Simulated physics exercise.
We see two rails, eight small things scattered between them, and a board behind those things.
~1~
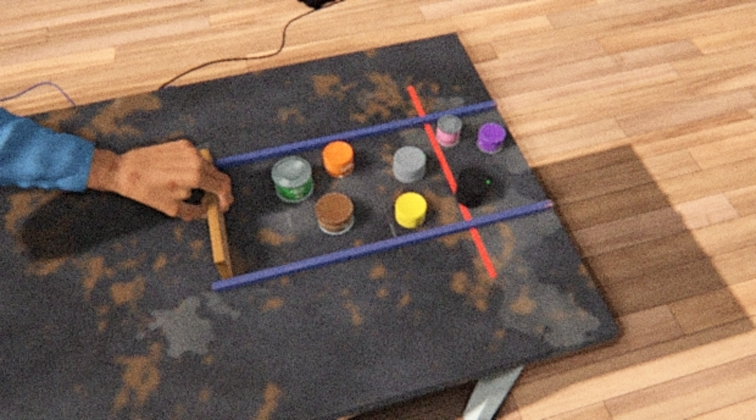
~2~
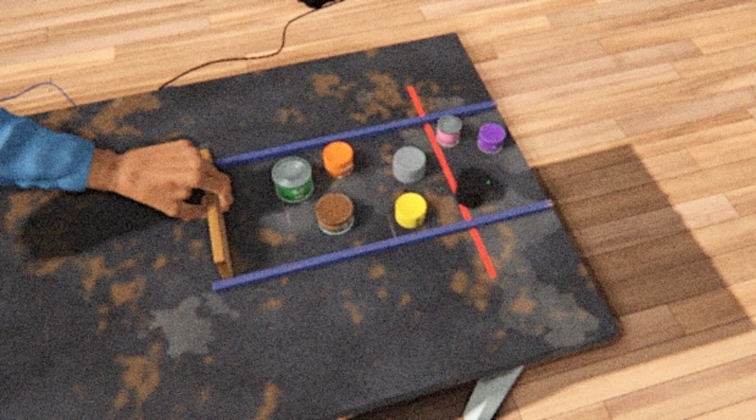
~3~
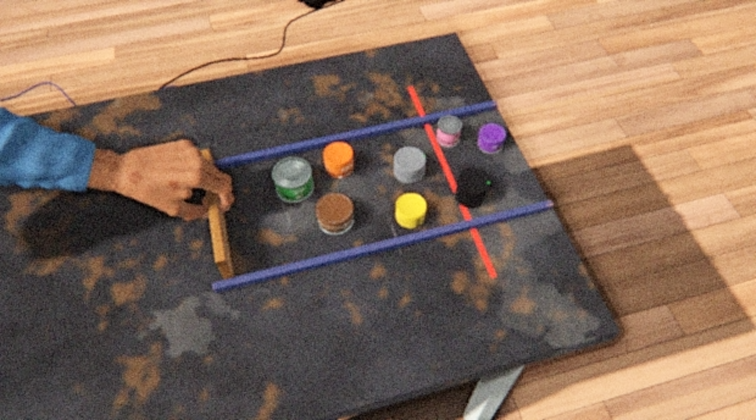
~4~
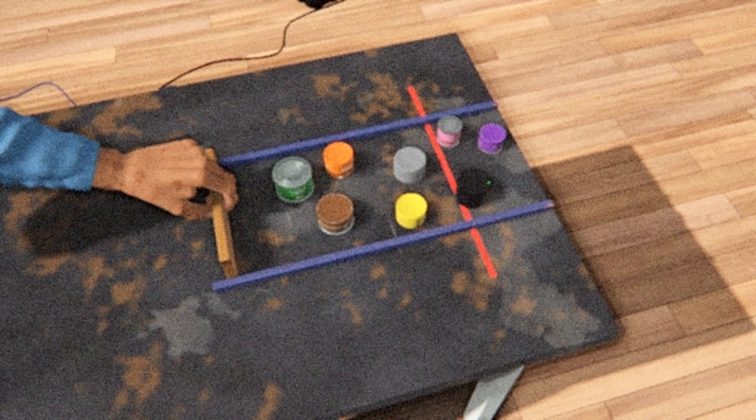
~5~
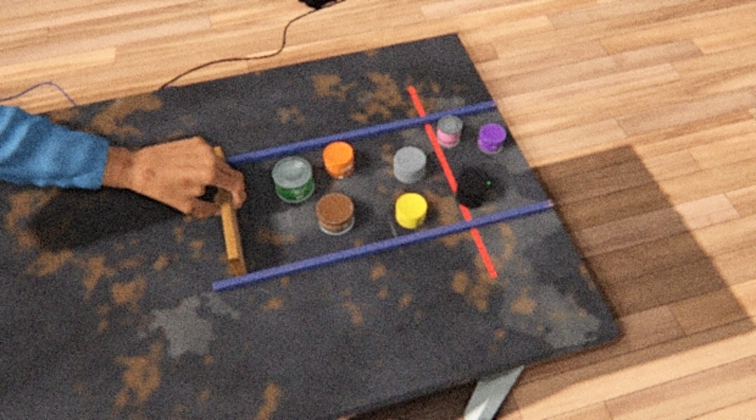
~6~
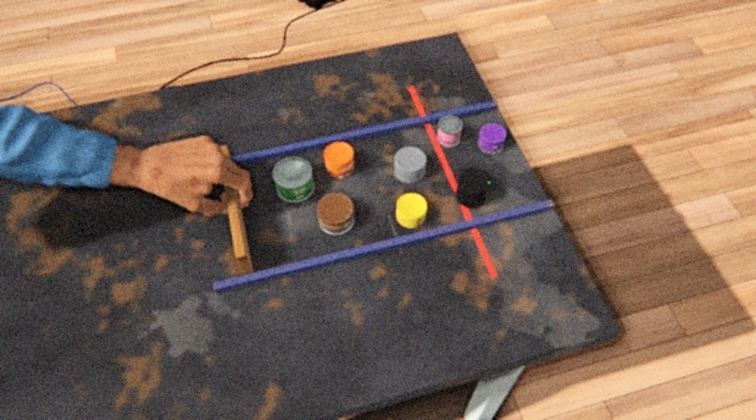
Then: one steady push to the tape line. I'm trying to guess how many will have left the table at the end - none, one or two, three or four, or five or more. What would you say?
I would say none.
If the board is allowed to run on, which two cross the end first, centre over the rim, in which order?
Listed earliest first, the purple pot comes before the grey lid.
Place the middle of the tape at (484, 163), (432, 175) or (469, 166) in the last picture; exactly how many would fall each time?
1, 0, 0.
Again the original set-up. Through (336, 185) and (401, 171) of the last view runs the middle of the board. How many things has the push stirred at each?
The count reaches 3 first and 5 second.
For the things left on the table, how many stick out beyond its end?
Overhang count: 0.
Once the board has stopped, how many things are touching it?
Well, it touches 4.
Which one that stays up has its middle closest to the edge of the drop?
The purple pot winds up nearest.
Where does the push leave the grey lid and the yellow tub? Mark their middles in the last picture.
The first ends close to (492, 157), the second close to (480, 204).
Soon after, none off yet; purple pot at rest near (492, 139); pink pot at rest near (449, 132); black lid at rest near (473, 189).
At rest, the number that fall off is zero.
